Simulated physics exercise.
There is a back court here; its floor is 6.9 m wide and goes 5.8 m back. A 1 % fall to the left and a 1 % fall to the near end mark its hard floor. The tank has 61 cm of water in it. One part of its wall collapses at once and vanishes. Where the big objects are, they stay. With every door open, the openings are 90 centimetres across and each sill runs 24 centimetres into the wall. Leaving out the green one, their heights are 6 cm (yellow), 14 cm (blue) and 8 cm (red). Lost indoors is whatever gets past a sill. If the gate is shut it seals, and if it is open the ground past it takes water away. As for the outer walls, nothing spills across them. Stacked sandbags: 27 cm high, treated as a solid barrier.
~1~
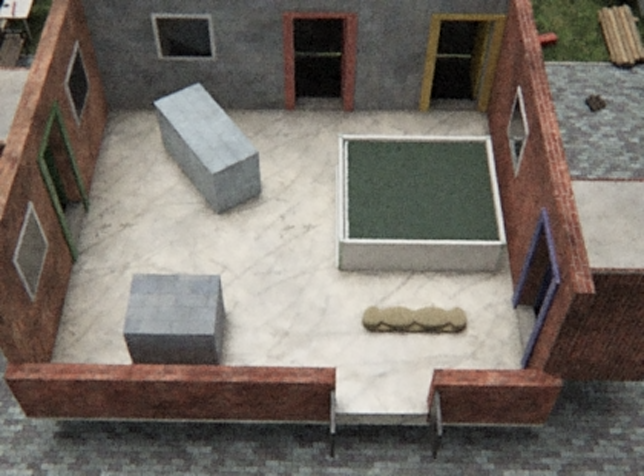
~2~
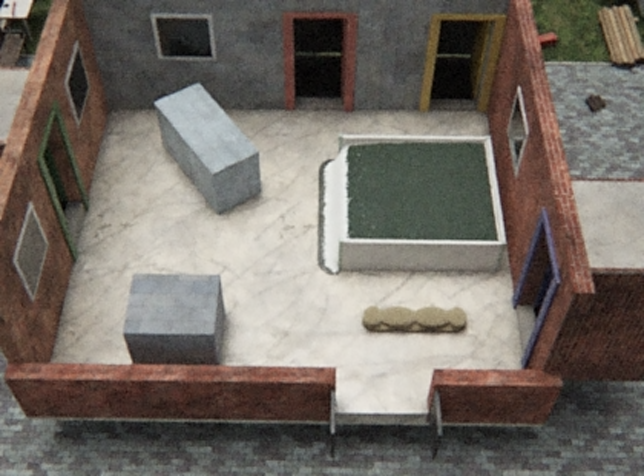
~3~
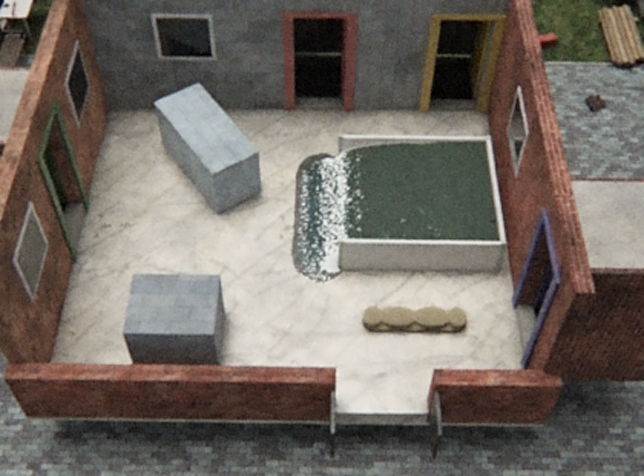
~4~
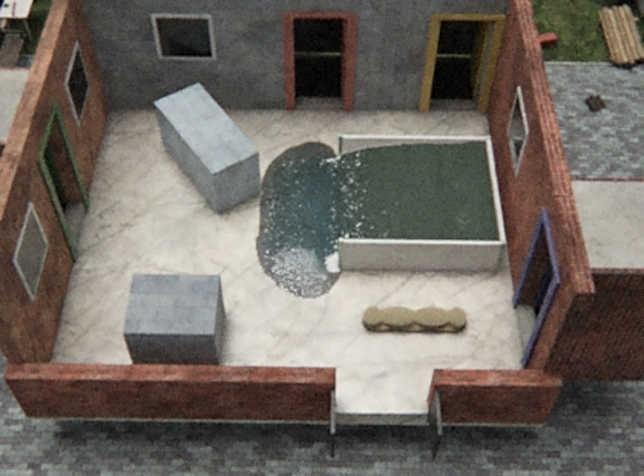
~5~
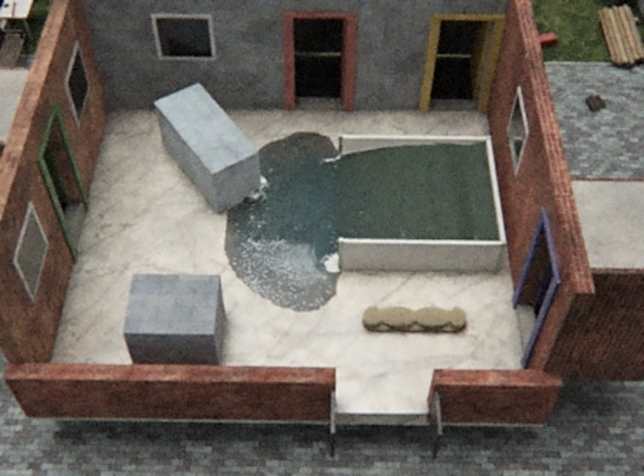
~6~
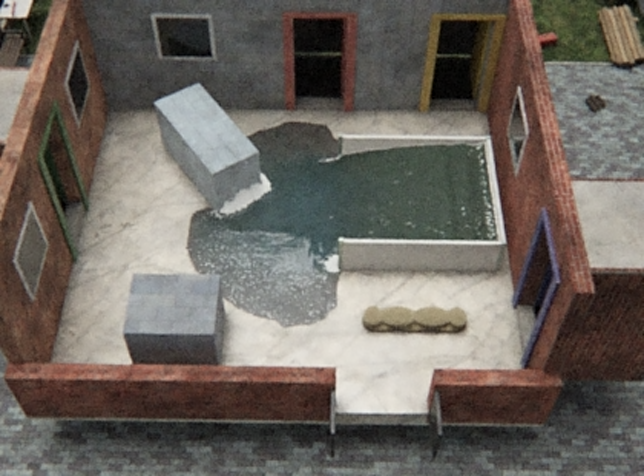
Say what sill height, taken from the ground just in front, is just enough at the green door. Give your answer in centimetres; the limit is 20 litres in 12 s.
I would put it at 20 cm.
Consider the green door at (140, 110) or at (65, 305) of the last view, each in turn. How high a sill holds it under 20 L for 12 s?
In turn: Roughly 14.5 cm, roughly 30 cm.
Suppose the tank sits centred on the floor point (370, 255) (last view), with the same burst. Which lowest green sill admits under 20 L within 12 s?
That setup calls for roughly 30 cm.
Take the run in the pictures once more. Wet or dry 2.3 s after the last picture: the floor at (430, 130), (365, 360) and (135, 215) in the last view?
In order: Untouched, untouched, soaked.
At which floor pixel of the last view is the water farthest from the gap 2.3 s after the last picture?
Somewhere near the pixel (44, 394).
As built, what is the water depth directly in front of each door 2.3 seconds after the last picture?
Depths in cm: Yellow 0, blue 0, green 22, red 6.
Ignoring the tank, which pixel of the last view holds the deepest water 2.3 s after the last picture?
(44, 394).
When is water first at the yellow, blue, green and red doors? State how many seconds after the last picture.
Yellow at 3.2 seconds, blue at 4.5 seconds, green at 0.5 seconds, red at 0.4 seconds.
Then, 0.7 s after the last picture water covers 40 % of the floor, deepest (36 cm) near (250, 201); 20 cm at the green door, 0 litres in over its 26 cm sill.
Then, 2.3 s after the last picture water covers 60 % of the floor, deepest (44 cm) near (44, 394); 22 cm at the green door, 1 litre in over its 26 cm sill.
Then, 11.3 s after the last picture water covers 95 % of the floor, deepest (16 cm) near (221, 396); 9 cm at the green door, 1 litre in over its 26 cm sill.
At the green door as built, the water peaked near 24 cm, 2.1 s after the last picture.
Run again over the same 12 s with other heights there, 35 litres in over 18 cm, 3 litres over 24.5 cm. The limit of 20 litres is kept from about 20 cm up.
